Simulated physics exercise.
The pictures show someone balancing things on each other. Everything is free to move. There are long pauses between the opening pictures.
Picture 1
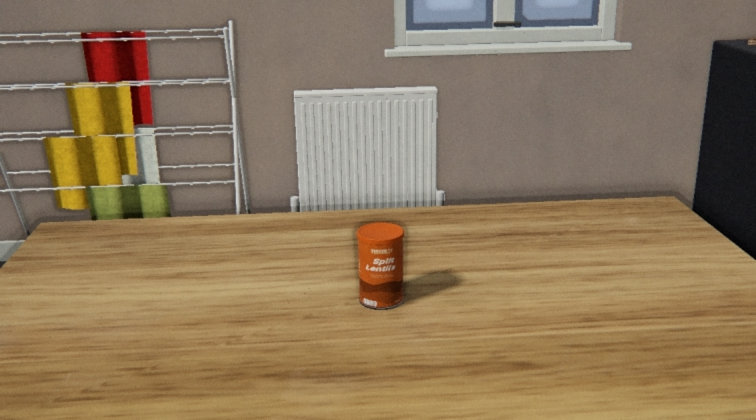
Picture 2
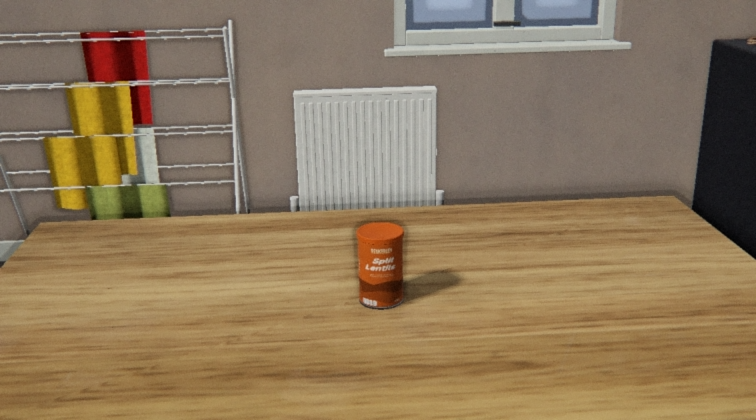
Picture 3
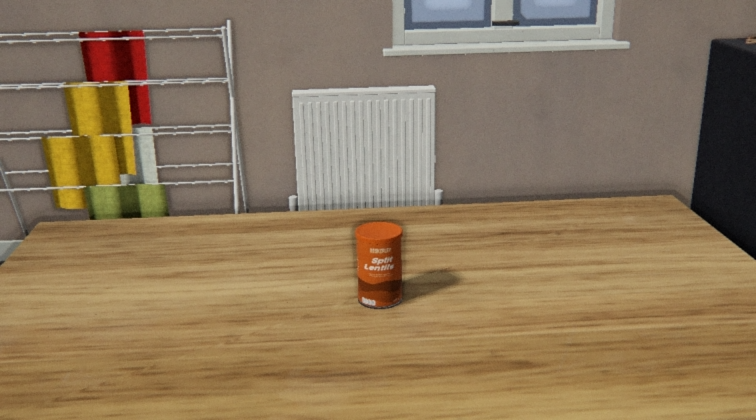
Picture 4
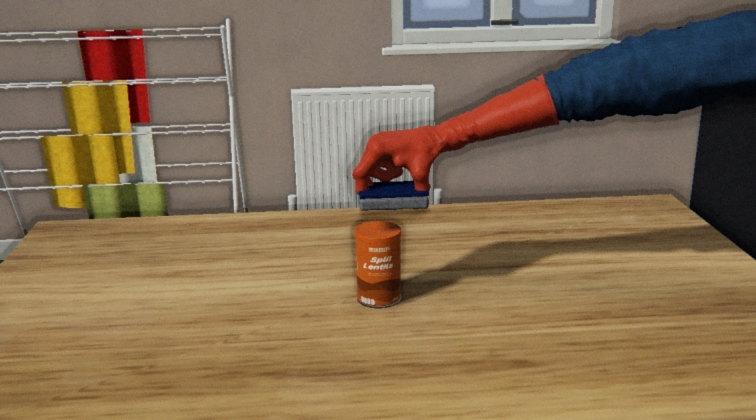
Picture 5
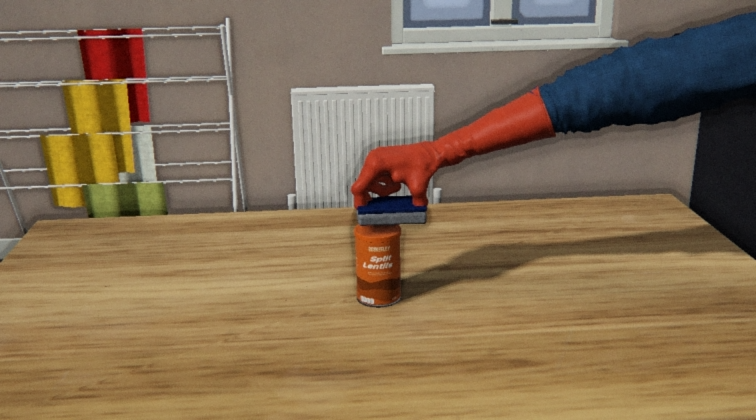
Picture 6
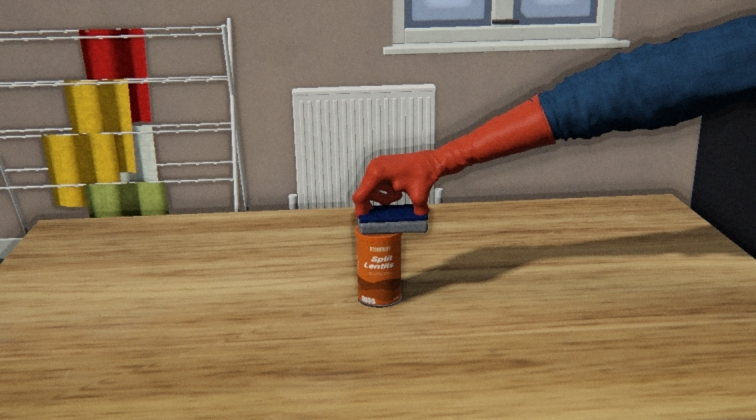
On a wooden table in a room with a radiator and a rack of coloured cloths, an orange tin stands alone and nothing moves. A red-gloved hand in a blue sleeve then reaches in from the right, lowers a blue-and-grey sponge onto the tin's top, and keeps hold of it.
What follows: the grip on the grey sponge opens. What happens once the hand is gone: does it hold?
Here the pile stays up.
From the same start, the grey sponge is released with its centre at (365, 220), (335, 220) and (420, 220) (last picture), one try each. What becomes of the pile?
In the first case it holds; in the second case it comes apart; in the third case it loses its balance.
Then, 0.70 s on from there, no change.
Then, 1.60 s on from there, grey sponge resting near (392, 220).
In the end, both unmoved. At the end, from the last picture's camera, grey sponge near (392, 220). The pile holds.
